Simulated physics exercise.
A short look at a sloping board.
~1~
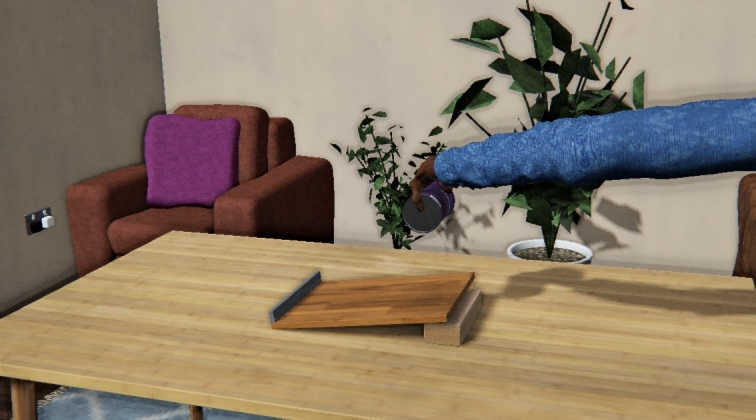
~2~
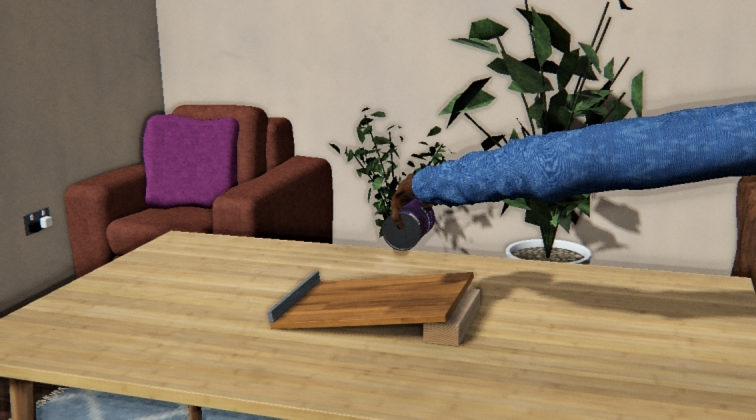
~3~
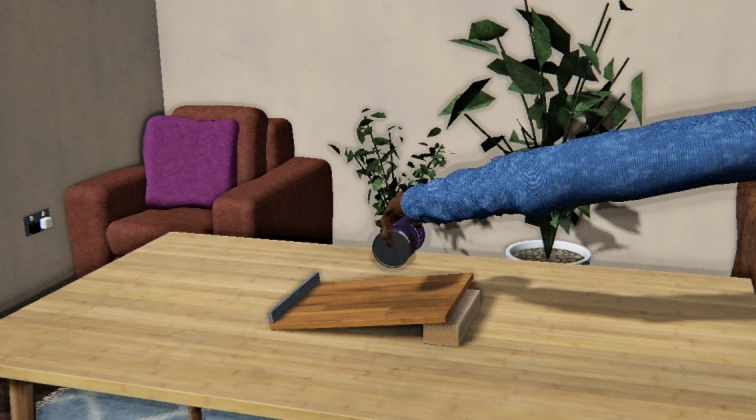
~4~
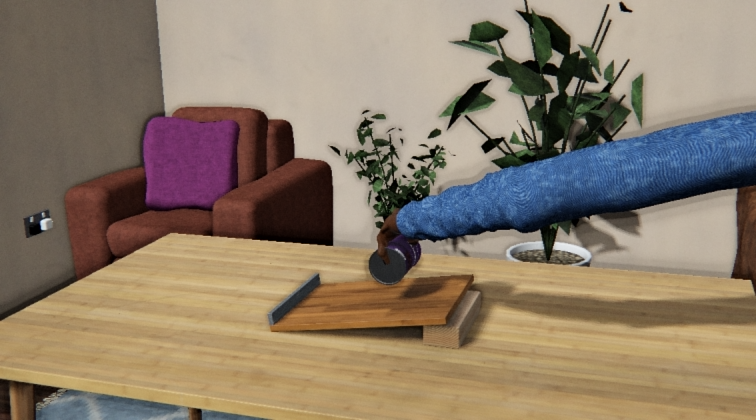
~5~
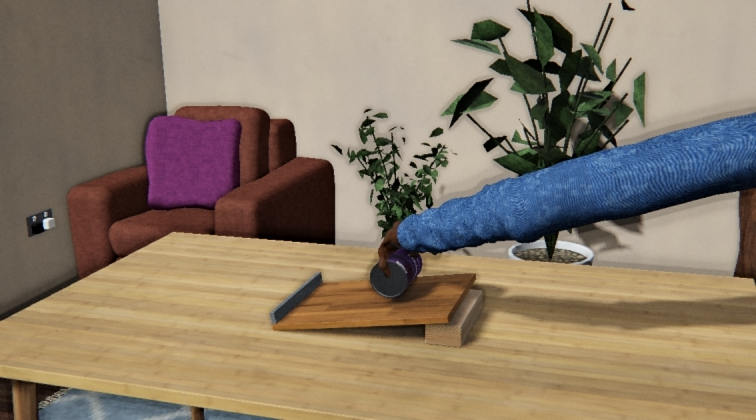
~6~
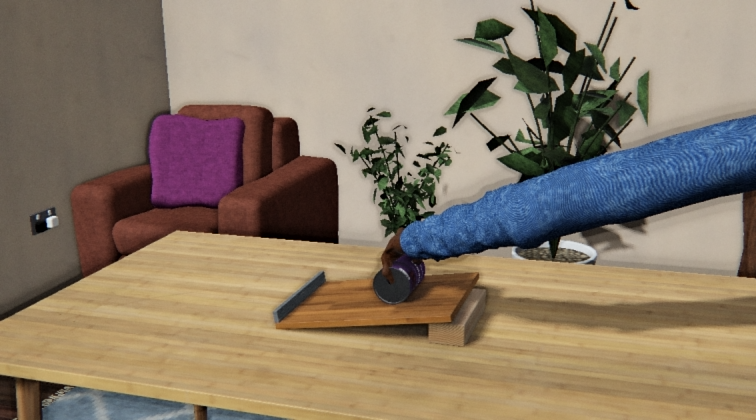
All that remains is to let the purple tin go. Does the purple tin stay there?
Outcome: The purple tin goes downhill.
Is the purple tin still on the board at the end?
The purple tin is still on the board.
Then, 0.40 s past the last view, purple tin displaced a little near (381, 278).
Then, 0.60 s past the last view, purple tin displaced about its own width near (349, 280).
Then, 0.70 s past the last view, purple tin displaced well along near (327, 282).
Then, 0.80 s past the last view, purple tin displaced well along near (315, 280).
Finally, moved from the start, purple tin. Final places as the last picture's camera would see them, purple tin near (317, 282). The purple tin slides or rolls down.
